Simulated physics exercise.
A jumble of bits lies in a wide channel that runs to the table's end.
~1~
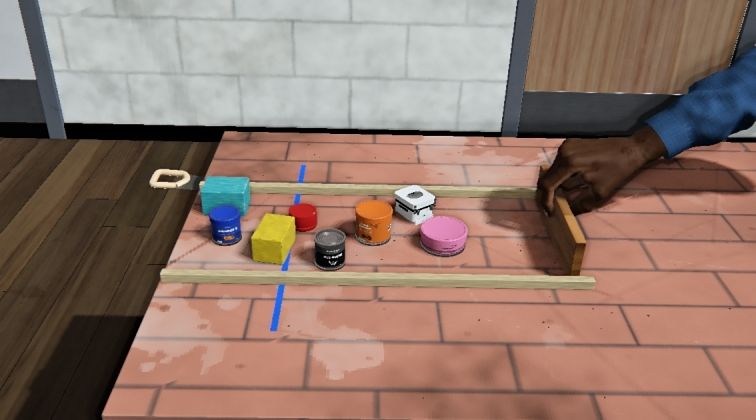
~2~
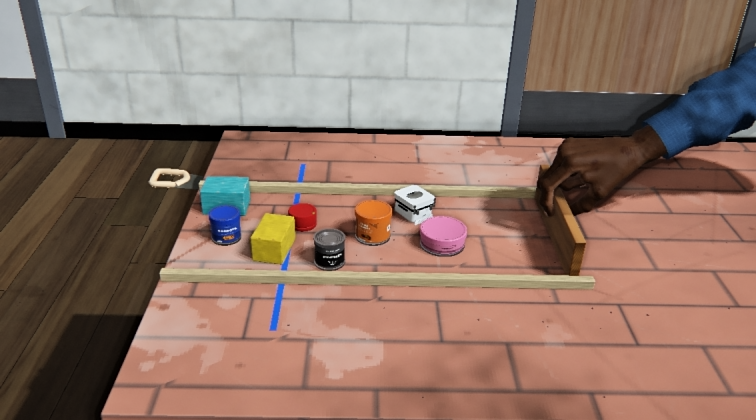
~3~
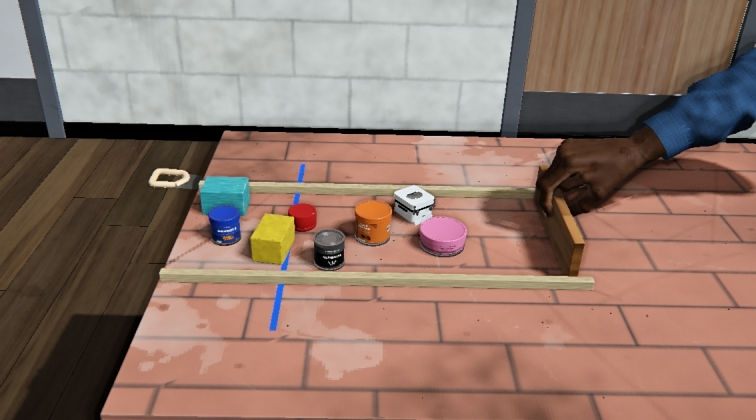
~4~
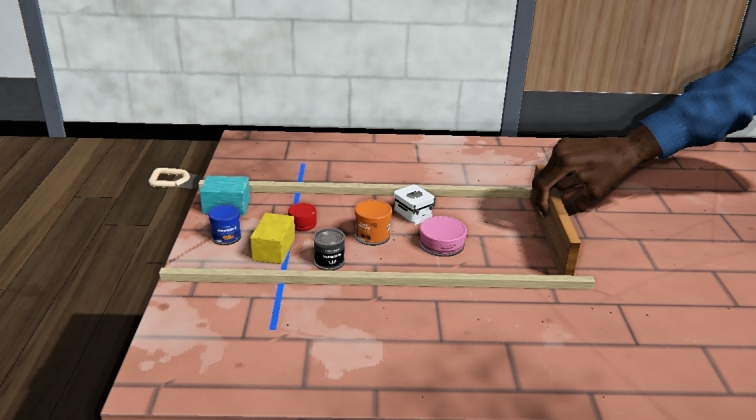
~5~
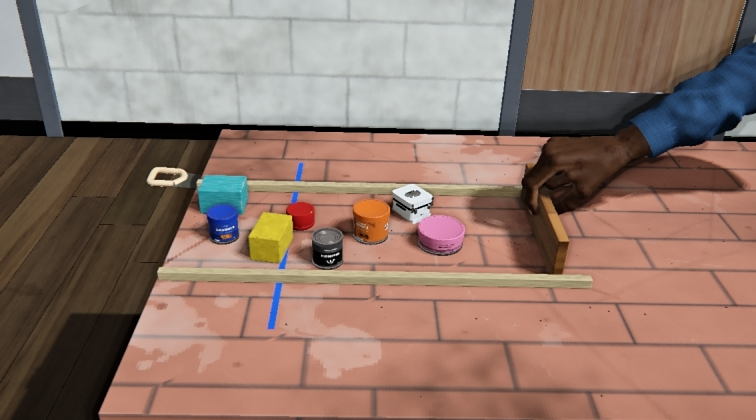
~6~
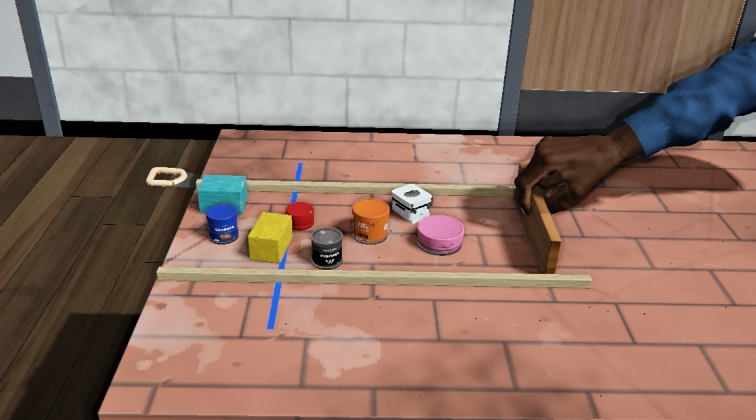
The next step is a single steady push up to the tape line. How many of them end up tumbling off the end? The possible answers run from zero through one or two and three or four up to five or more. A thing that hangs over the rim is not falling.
Final tally: Zero.
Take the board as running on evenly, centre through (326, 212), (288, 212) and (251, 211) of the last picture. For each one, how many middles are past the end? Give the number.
First 0, then 0, then 1.
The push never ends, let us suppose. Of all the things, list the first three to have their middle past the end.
The order is the turquoise block, the blue pot, then the yellow block.
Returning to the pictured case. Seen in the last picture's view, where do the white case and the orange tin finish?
Close to (280, 194); the other close to (255, 206).
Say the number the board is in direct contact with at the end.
The number is 3.
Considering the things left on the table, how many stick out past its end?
My count gives 0.
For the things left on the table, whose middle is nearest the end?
Turquoise block.
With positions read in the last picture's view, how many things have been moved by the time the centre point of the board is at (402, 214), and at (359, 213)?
In order, the tallies are 3 and 4.
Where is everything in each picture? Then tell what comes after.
Turquoise block (226, 196); blue pot (226, 226); yellow block (274, 239); board (558, 219); tape (291, 232), in the first frame.
Blue pot (225, 225); orange tin (373, 223), in the second frame.
Yellow block (273, 238); white case (414, 205), in the third frame.
Turquoise block (226, 195); pink pot (443, 236), in the fourth frame.
Blue pot (223, 224); red lid (300, 216), in the fifth frame.
Turquoise block (223, 194); blue pot (223, 224); yellow block (271, 237); board (536, 217); tape (288, 231), in the sixth frame.
Soon after, none off yet; turquoise block at rest near (223, 194); blue pot at rest near (223, 224); yellow block at rest near (271, 237).
At rest, the number that fall off is zero.
